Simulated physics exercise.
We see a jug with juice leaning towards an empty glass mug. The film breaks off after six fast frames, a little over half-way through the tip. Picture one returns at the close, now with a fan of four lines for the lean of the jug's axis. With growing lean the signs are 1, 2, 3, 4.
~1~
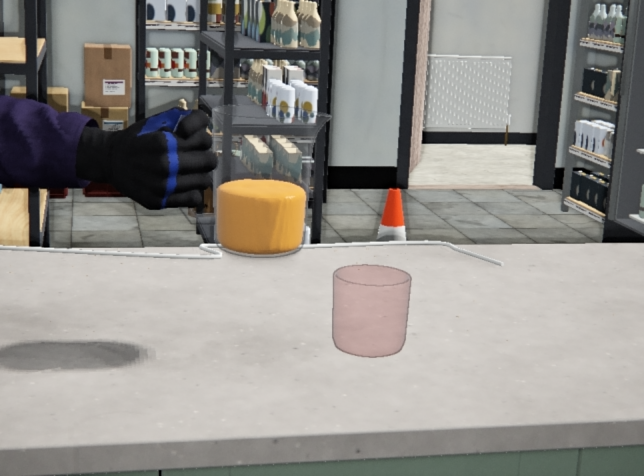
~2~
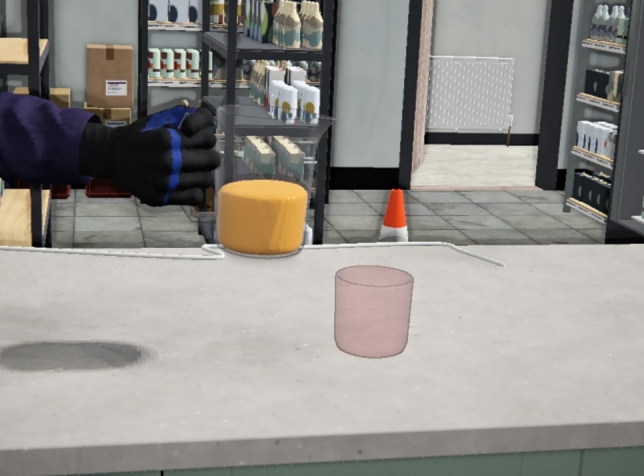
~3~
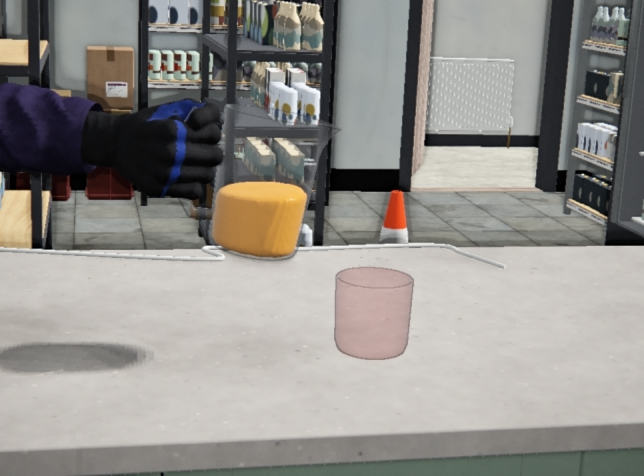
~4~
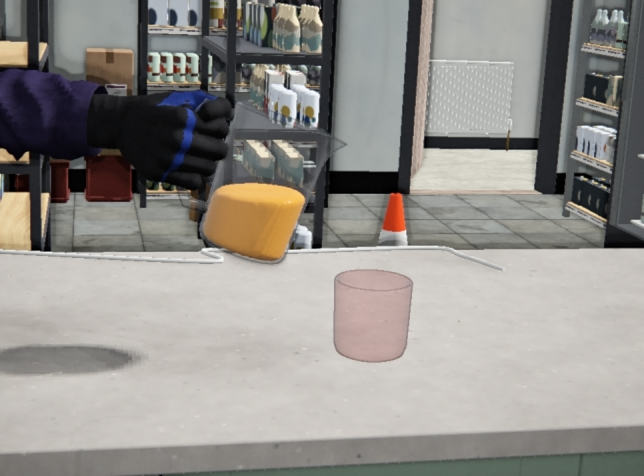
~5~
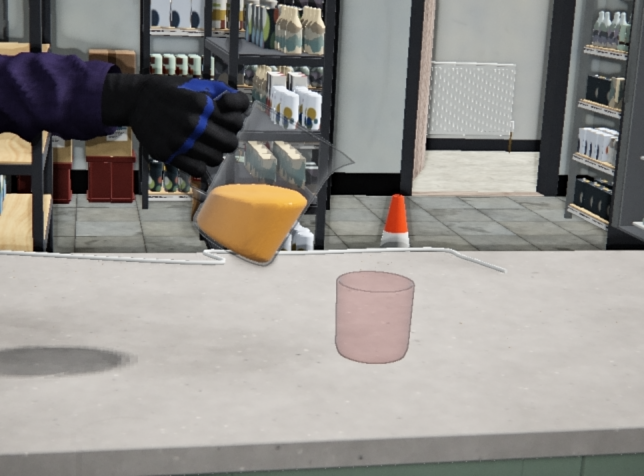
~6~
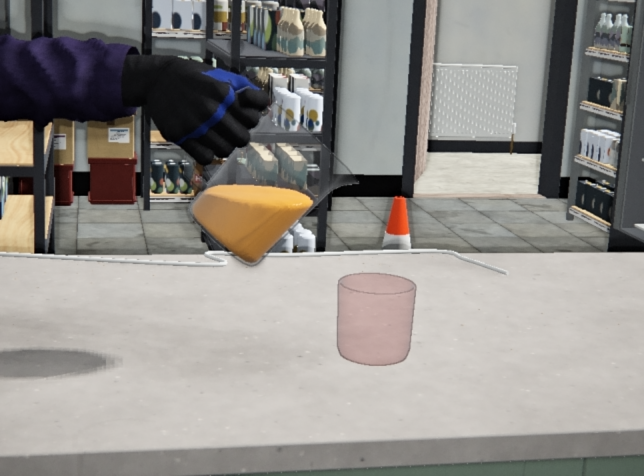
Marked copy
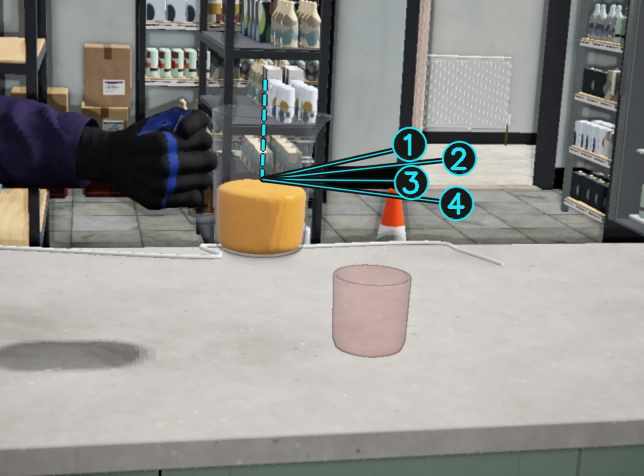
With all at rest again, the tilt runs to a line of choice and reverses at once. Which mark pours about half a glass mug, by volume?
1 is best.
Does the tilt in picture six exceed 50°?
No.
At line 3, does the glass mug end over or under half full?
Over half.
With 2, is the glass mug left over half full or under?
Over half.
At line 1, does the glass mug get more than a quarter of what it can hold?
Yes.
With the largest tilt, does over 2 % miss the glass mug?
Yes, it does.
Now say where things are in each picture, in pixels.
In the first picture, upright, lip at (329, 116); rim of the glass mug round (372, 274); nothing has left yet.
In the second picture, tipped about 2°, lip at (334, 119); nothing has left yet.
In the third picture, tipped about 8°, lip at (339, 128); nothing has left yet.
In the fourth picture, tipped about 17°, lip at (346, 143); nothing has left yet.
In the fifth picture, tipped about 28°, lip at (353, 161); nothing has left yet.
In the sixth picture, tipped about 40°, lip at (357, 181); nothing has left yet.
In cyan, 1 at (392, 150); 2 at (443, 160); 3 at (394, 180); 4 at (439, 201).
If 1 is chosen, the glass mug ends with about 49 % of what it can hold.
If 2 is chosen, the glass mug ends with about 65 % of what it can hold; 4 % of the juice is spilt.
If 3 is chosen, the glass mug ends with about 79 % of what it can hold; 7 % of the juice is spilt.
If 4 is chosen, the glass mug ends with about 92 % of what it can hold; 8 % of the juice is spilt.
